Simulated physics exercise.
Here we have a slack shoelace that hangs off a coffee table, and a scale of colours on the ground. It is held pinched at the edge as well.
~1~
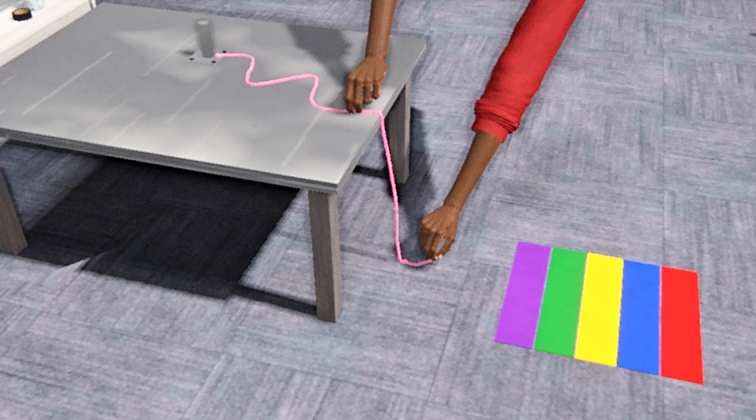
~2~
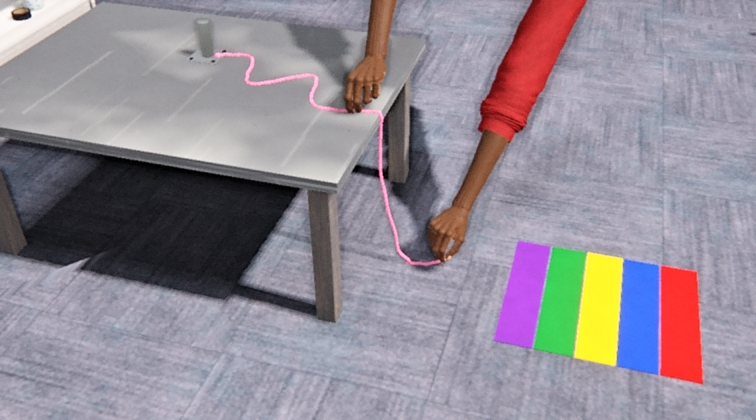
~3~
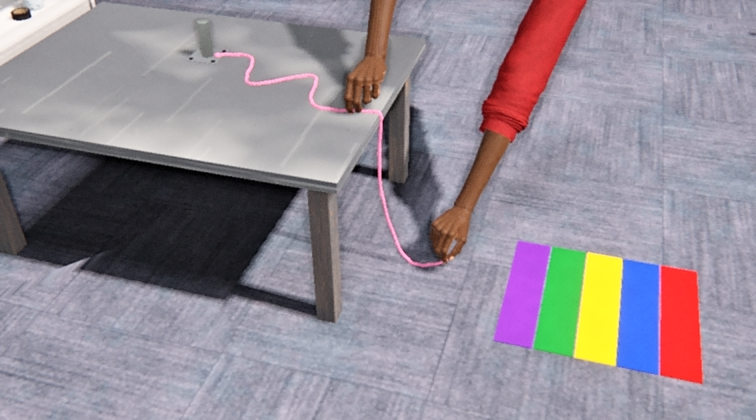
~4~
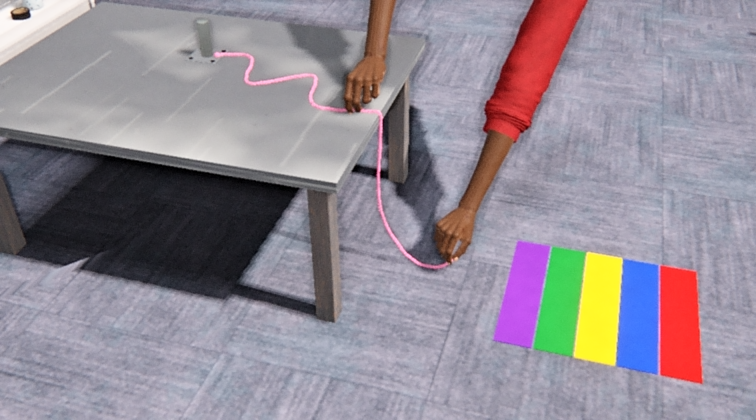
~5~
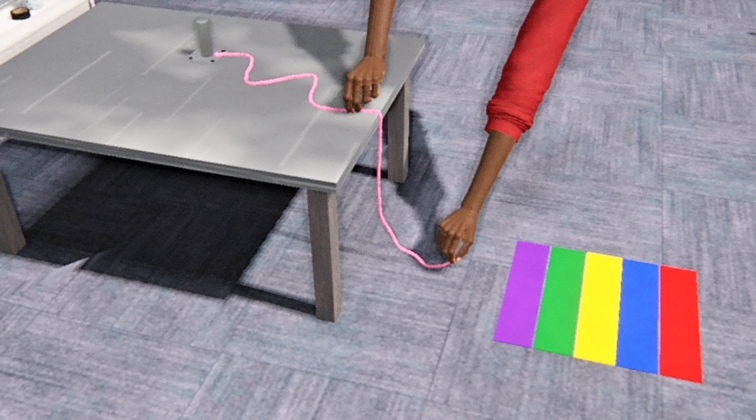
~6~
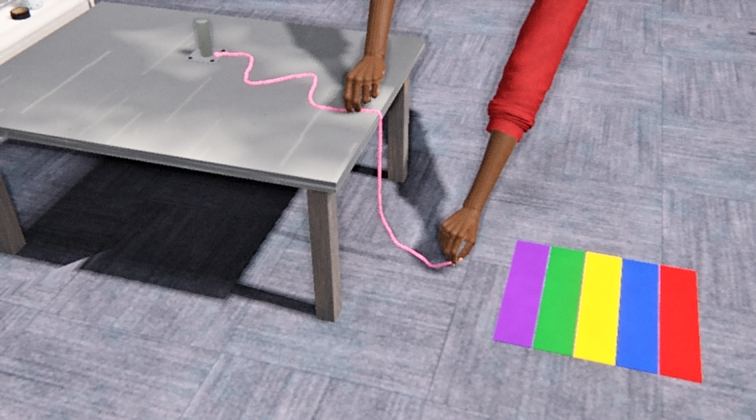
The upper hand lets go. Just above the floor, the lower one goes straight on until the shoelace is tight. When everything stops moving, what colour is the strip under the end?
The strip under the end is blue.
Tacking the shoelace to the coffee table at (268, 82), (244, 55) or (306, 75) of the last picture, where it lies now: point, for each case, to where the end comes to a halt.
They end up at (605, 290), (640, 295) and (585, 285).
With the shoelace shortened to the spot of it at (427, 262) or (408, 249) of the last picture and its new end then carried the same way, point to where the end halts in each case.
First try near (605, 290), second near (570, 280).
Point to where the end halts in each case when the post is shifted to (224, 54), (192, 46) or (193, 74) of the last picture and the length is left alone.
The first try gives (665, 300), the second (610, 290) and the third (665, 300).
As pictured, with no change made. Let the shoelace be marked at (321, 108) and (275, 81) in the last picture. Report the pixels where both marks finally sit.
They finish close to (412, 127) and close to (315, 84).
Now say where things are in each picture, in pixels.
In the first frame, end (436, 258); purple (517, 324); green (557, 332); yellow (597, 341); blue (639, 349); red (682, 358).
In the second frame, end (445, 259); shoelace through (250, 57) (267, 83) (313, 91) (367, 111) (381, 175) (397, 242).
In the third frame, end (447, 259).
In the fourth frame, end (452, 260); shoelace through (249, 56) (266, 83) (312, 91) (367, 111) (378, 174) (395, 241).
In the fifth frame, end (454, 260).
In the sixth frame, end (456, 261); shoelace through (249, 56) (266, 82) (312, 91) (366, 111) (379, 174) (395, 241).
A little later, end near (573, 282); over green.
Next, end near (622, 291); over yellow.
When it is tight, end near (651, 296); over blue. The blue one.
